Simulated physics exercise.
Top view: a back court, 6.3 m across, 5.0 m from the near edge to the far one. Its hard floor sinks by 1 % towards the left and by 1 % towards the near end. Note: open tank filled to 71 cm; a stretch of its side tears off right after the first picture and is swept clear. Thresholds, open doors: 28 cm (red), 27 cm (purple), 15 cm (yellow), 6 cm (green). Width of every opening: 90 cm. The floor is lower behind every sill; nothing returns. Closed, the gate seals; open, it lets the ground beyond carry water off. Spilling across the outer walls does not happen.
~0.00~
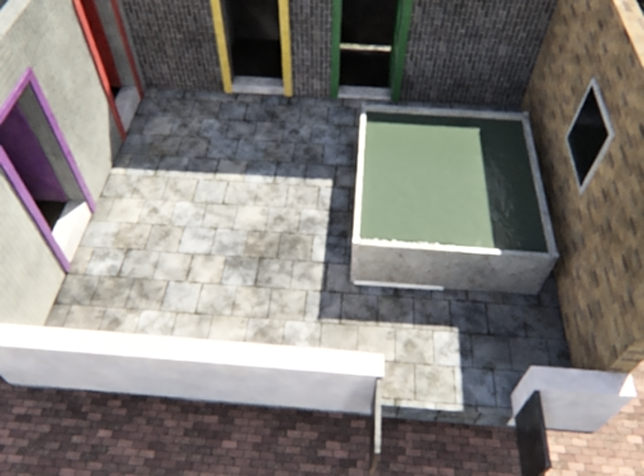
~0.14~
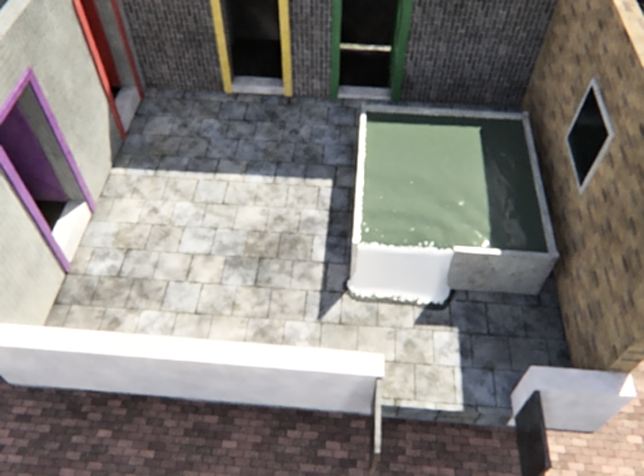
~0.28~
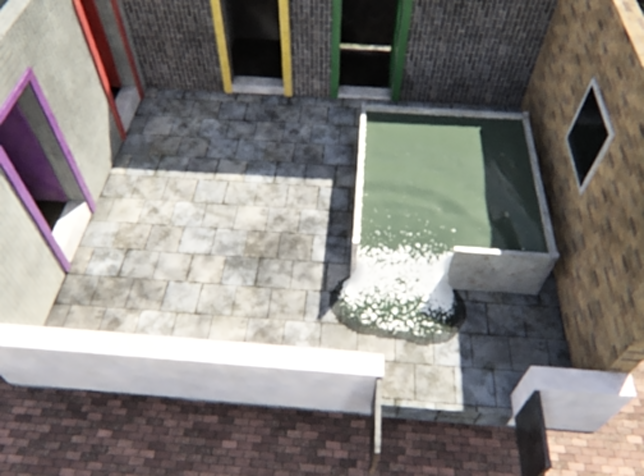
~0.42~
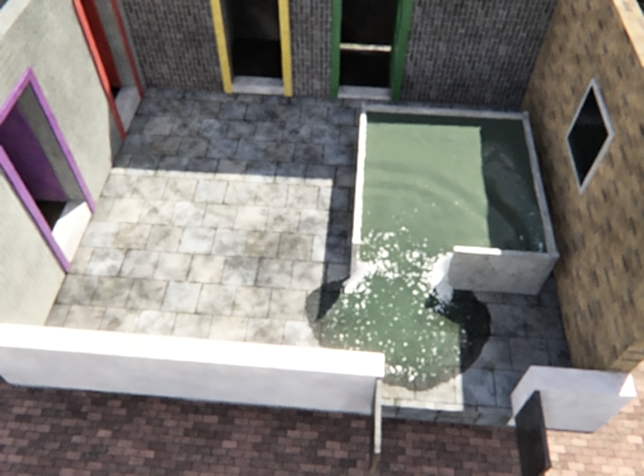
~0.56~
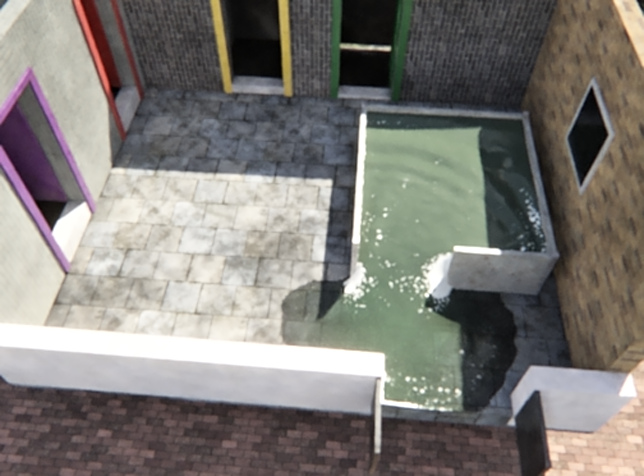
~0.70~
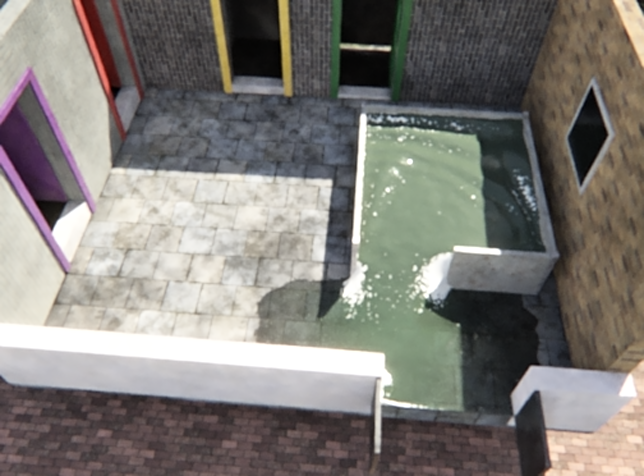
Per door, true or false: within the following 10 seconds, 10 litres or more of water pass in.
Red door: False. Purple door: False. Yellow door: False. Green door: False.
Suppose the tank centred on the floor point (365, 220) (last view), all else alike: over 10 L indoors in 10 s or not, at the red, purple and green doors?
Against that limit: Red under, purple under, green above.
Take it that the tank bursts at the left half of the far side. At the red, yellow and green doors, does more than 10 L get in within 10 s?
Door by door - red: Within bounds, yellow: Within bounds, green: Out of bounds.
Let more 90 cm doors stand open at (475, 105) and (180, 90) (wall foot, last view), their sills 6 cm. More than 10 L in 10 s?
Check, in order - pass / fail.
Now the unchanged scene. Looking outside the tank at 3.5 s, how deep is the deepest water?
Depth: Approx. 30 cm.
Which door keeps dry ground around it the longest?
Answer: The green door.
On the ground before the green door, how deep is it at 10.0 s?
It averages close to 4.0 centimetres.
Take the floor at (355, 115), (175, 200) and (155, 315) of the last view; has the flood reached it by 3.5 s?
Untouched, submerged, submerged.
After 1.4 s water covers 20 % of the floor and is deepest (49 cm) near (367, 382); red door not reached, purple door not reached, yellow door not reached, green door not reached.
After 2.2 s water covers 30 % of the floor and is deepest (44 cm) near (367, 368); red door not reached, purple door not reached, yellow door not reached, green door not reached.
After 3.5 s water covers 45 % of the floor and is deepest (30 cm) near (46, 358); red door 4 cm at the sill, 0 L in, purple door 19 cm at the sill, 0 L in, yellow door not reached, green door not reached.
After 6.0 s water covers 70 % of the floor and is deepest (21 cm) near (46, 358); red door 11 cm at the sill, 0 L in, purple door 14 cm at the sill, 0 L in, yellow door 10 cm at the sill, 0 L in, green door 3 cm at the sill, 0 L in.
After 10.0 s water covers 90 % of the floor and is deepest (13 cm) near (31, 357); red door 11 cm at the sill, 0 L in, purple door 9 cm at the sill, 0 L in, yellow door 7 cm at the sill, 0 L in, green door 4 cm at the sill, 0 L in.
